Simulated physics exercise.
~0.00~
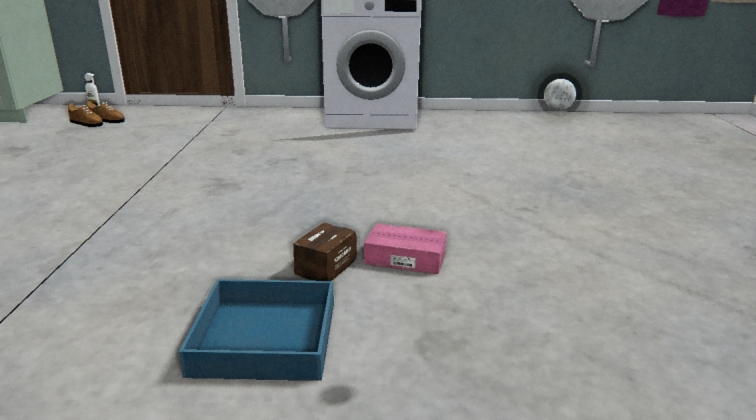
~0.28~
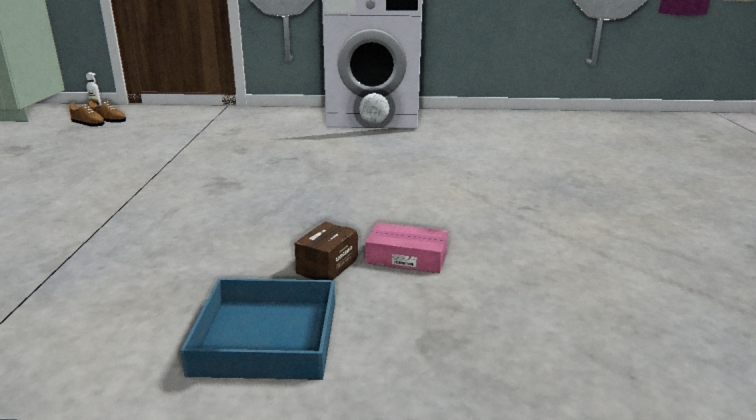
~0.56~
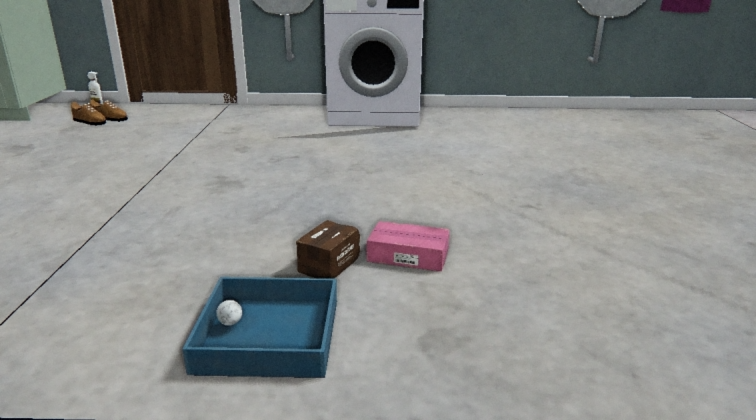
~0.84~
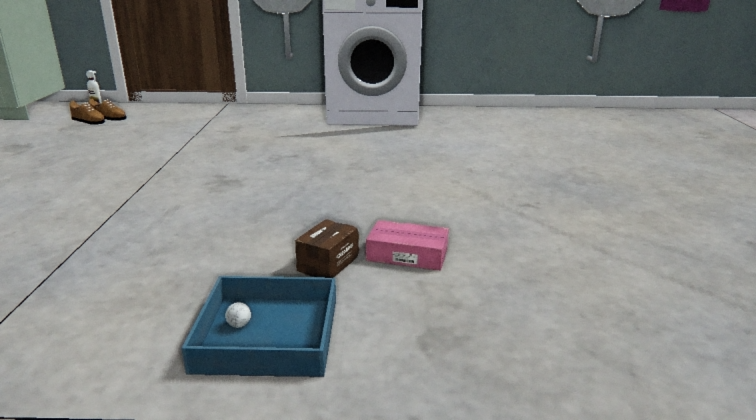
At the start, a white ball is in the air at the right, in front of the far wall, while an open blue box sits empty on the grey floor beside a brown parcel and a pink parcel. The ball travels left across the view, passing in front of the white washing machine. It then drops down and further left, and is next seen inside the blue box, near its left side. From there it shifts slightly to the right. It ends inside the box, with both parcels still in their places.
